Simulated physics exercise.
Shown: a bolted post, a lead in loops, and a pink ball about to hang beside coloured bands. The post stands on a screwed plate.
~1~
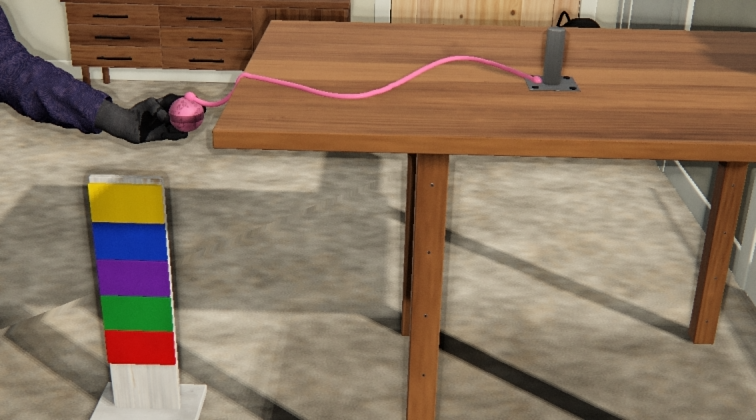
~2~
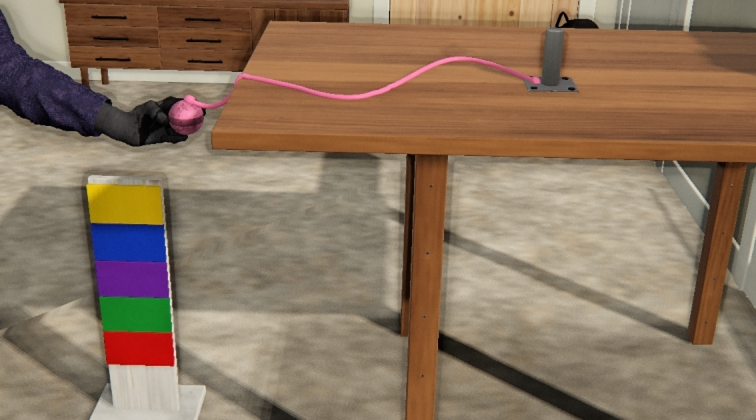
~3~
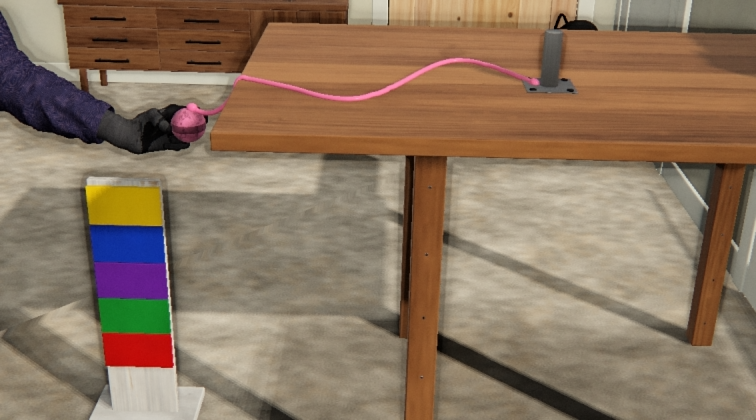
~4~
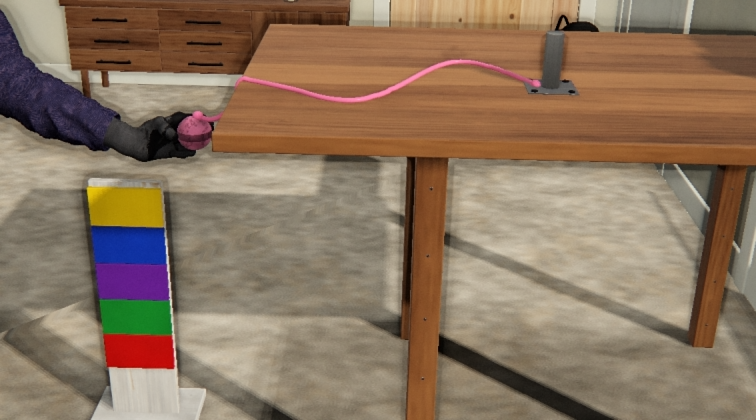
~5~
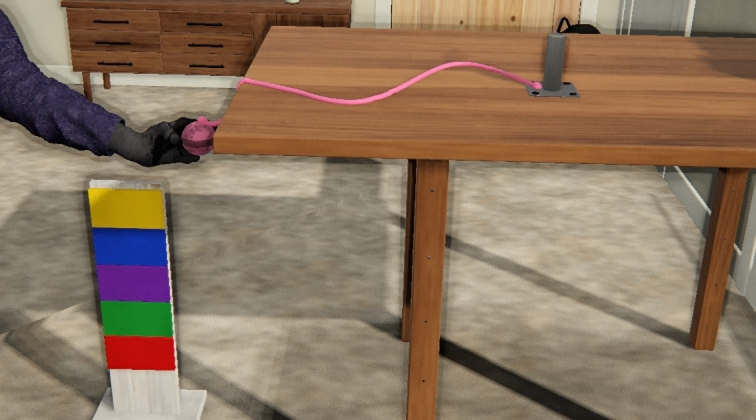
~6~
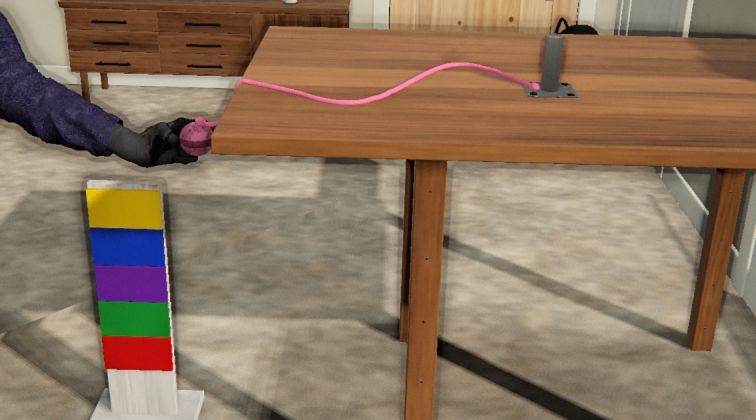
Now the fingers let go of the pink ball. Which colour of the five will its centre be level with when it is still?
Its centre will be level with purple.
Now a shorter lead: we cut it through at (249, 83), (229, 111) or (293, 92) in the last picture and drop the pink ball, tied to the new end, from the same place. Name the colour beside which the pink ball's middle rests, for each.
Yellow; blue; no band.
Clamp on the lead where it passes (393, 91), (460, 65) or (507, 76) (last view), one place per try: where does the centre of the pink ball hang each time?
Going try by try, I'd put it close to (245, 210), then (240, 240), and finally (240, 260).
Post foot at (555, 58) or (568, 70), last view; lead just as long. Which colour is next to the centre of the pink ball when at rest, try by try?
First try: Blue; second try: Blue.
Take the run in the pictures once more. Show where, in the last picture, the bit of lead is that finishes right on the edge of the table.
At (356, 103).
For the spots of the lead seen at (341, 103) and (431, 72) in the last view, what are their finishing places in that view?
The first lands at (241, 95), while the second lands at (377, 82).
Early on, ball near (216, 267); level with blue.
Midway, ball near (276, 275); level with purple.
Near the end, ball near (233, 283); level with purple.
Finally, ball near (246, 281); level with purple. The purple one.
